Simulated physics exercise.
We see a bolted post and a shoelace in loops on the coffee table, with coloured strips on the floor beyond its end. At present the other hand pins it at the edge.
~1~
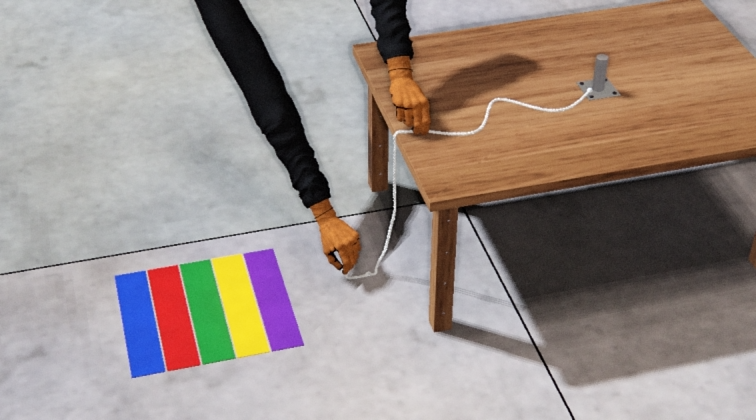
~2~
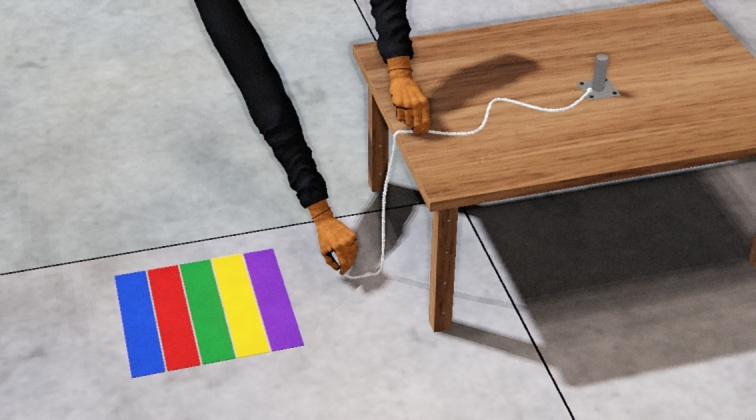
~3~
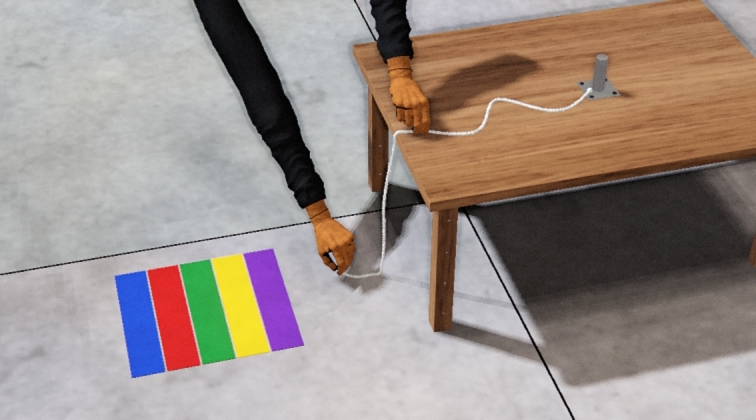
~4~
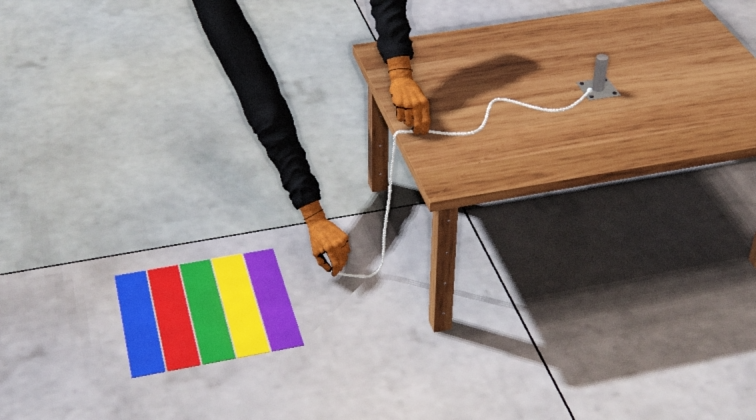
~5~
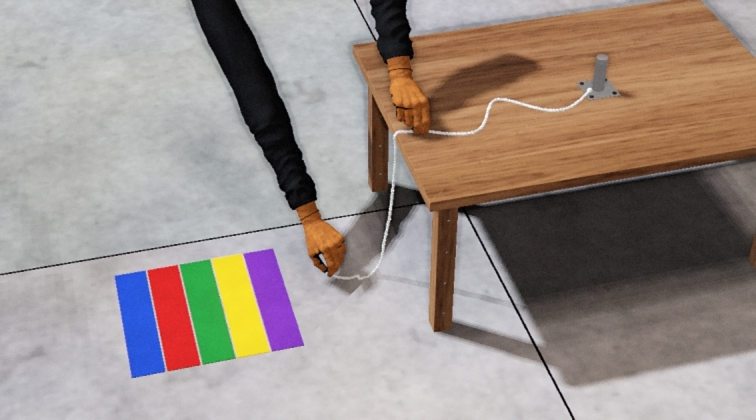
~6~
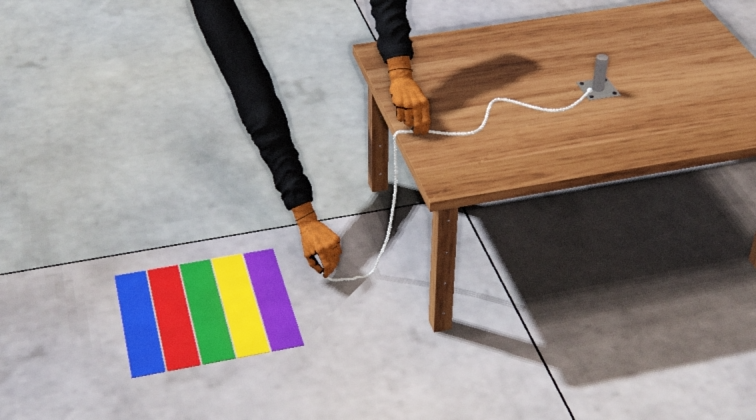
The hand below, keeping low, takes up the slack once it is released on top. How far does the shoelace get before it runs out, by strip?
As far as the red strip.
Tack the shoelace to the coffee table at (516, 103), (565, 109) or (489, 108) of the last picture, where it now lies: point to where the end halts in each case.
First (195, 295), next (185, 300), last (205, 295).
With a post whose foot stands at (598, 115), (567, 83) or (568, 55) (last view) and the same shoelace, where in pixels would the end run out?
Going through the tries, you get (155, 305), then (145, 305), then (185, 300).
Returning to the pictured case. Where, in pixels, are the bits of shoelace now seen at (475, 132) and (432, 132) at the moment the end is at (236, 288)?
You'll find them at (427, 127) and (393, 143).
A little later, end near (236, 288); over yellow.
Next, end near (196, 295); over green.
When it is tight, end near (174, 299); over red. It halts on the red strip.
